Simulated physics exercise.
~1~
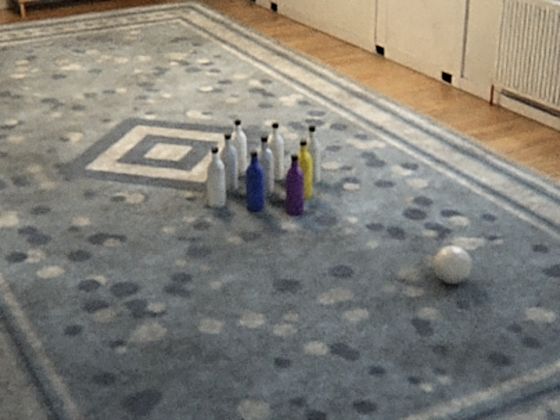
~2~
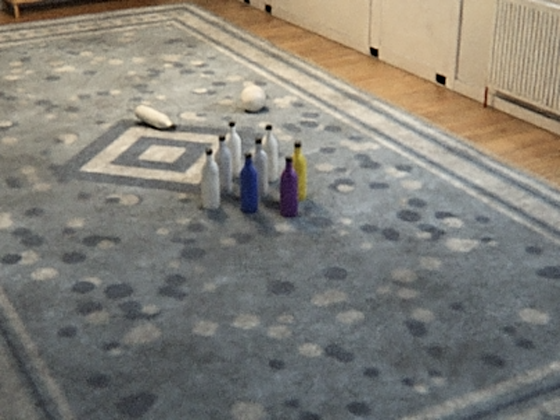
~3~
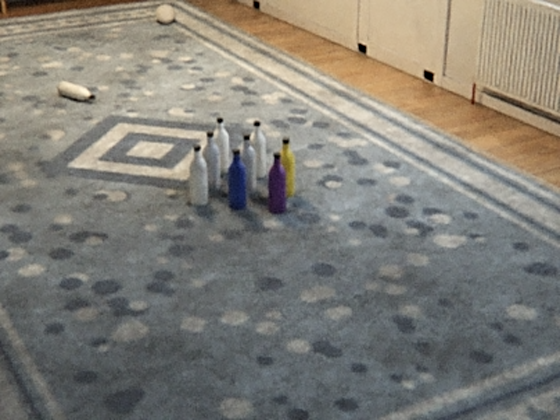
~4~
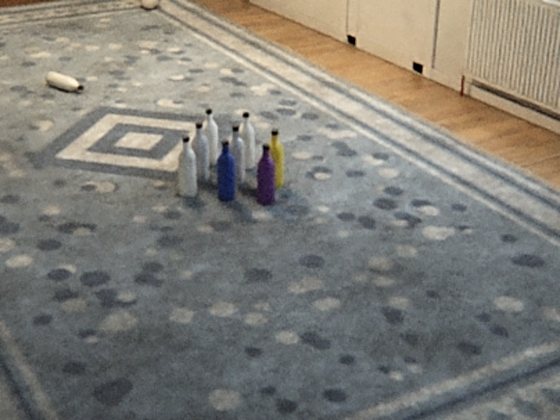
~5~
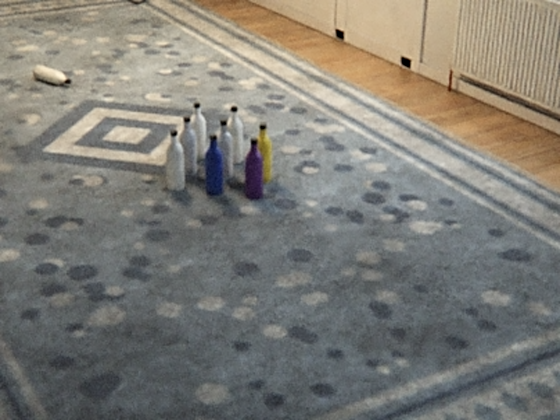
A large blue-grey patterned carpet with a pale diamond motif and striped border fills a room, seen from above at an angle, with wooden floor, white panelling and a radiator at the upper right. Capped bottles stand grouped near the middle, mostly whitish, with a blue, a purple and a yellow one among them, and a pale ball is at the right. The ball travels left and away past the group, and one whitish bottle ends up lying beyond it to the left. The ball rolls on to the far edge and leaves view. The toppled bottle lies still, while the others, including the coloured three, remain standing.
